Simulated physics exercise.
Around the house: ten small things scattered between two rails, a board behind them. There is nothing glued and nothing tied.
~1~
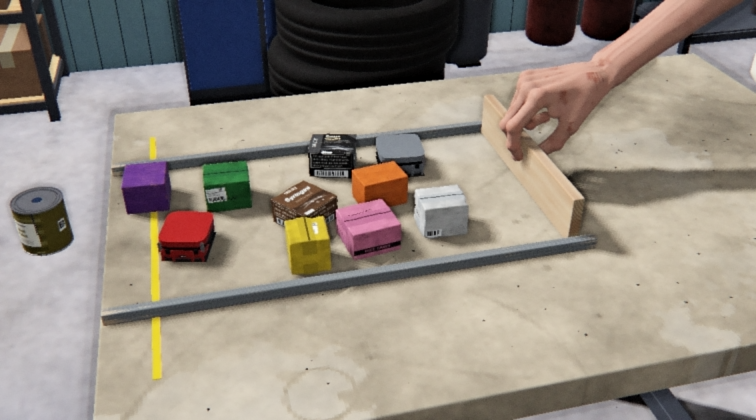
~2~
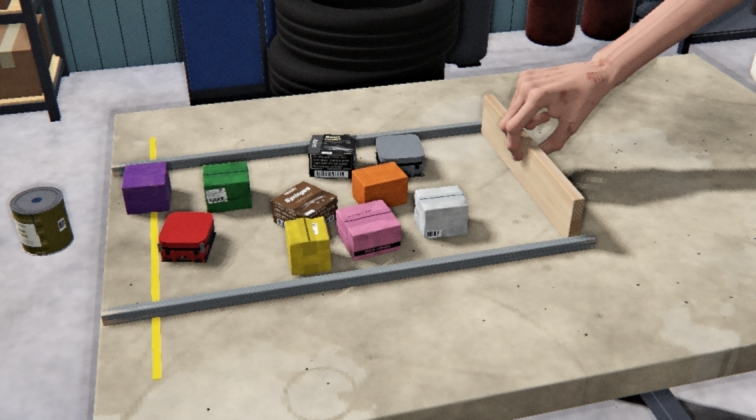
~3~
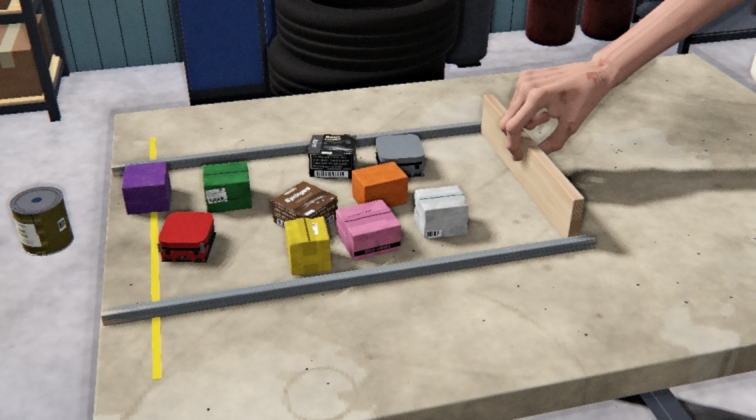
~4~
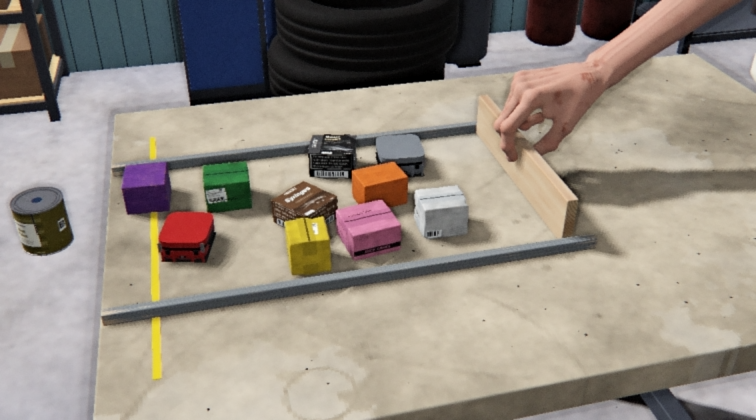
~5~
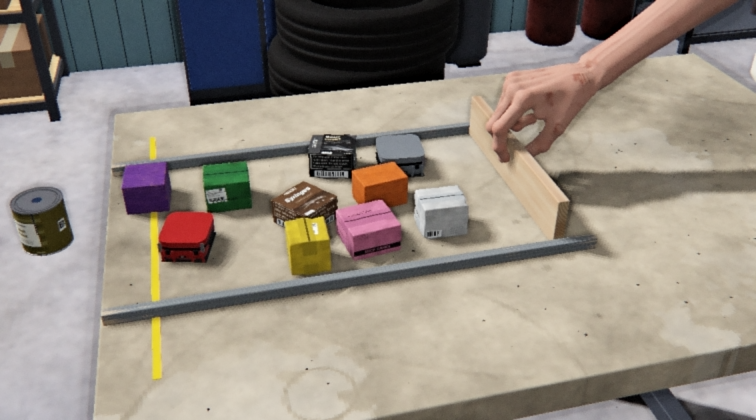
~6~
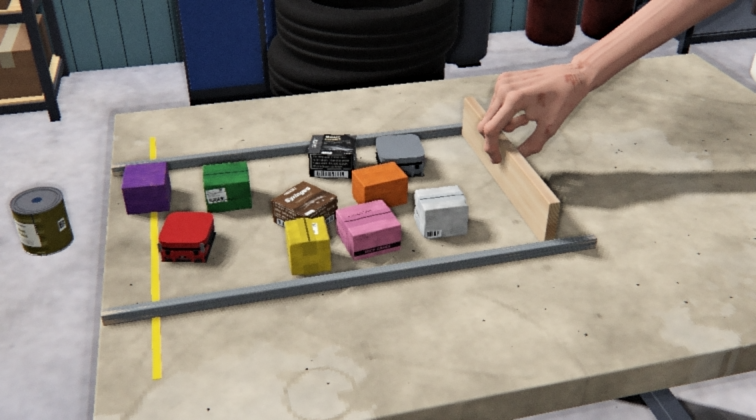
A hand holding an upright wooden board rests at first, then slides it slowly a short way left between two grey rails on a worn tabletop, seen from above at an angle in a workshop-like room. Ahead of it sit small boxes and cases, purple, green and red at left, black, brown and yellow midway, grey, orange, pink and white nearer the board. They stay still, as does the camera.
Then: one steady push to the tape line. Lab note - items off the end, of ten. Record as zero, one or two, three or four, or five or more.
Recorded: Five or more.
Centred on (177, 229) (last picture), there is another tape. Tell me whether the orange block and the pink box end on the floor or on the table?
Orange block still up, pink box down.
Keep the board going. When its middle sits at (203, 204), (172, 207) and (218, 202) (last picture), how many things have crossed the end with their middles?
3, 7, 3.
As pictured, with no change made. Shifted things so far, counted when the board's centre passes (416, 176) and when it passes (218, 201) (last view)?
I get 4 at the one place and 10 at the other.
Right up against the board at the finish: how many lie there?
At rest, 3 are in contact.
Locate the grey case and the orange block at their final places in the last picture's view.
Near (129, 191) and (127, 219).
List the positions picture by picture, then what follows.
In the first frame, purple block (147, 188); red case (188, 237); green box (227, 186); board (526, 161); tape (154, 232).
In the second frame, red case (188, 238); white box (441, 212).
In the third frame, green box (227, 187); brown box (305, 209).
In the fourth frame, purple block (147, 188); grey case (400, 157).
In the fifth frame, red case (188, 238); black box (333, 156).
In the sixth frame, purple block (147, 188); red case (188, 238); green box (227, 187); board (505, 164); tape (154, 232).
Soon after, none off yet; purple block at rest near (147, 188); red case at rest near (188, 238); green box at rest near (227, 187).
At rest, the number that fall off is five or more; fallen, pink box, black box, brown box, yellow box, green box, red case and purple block.
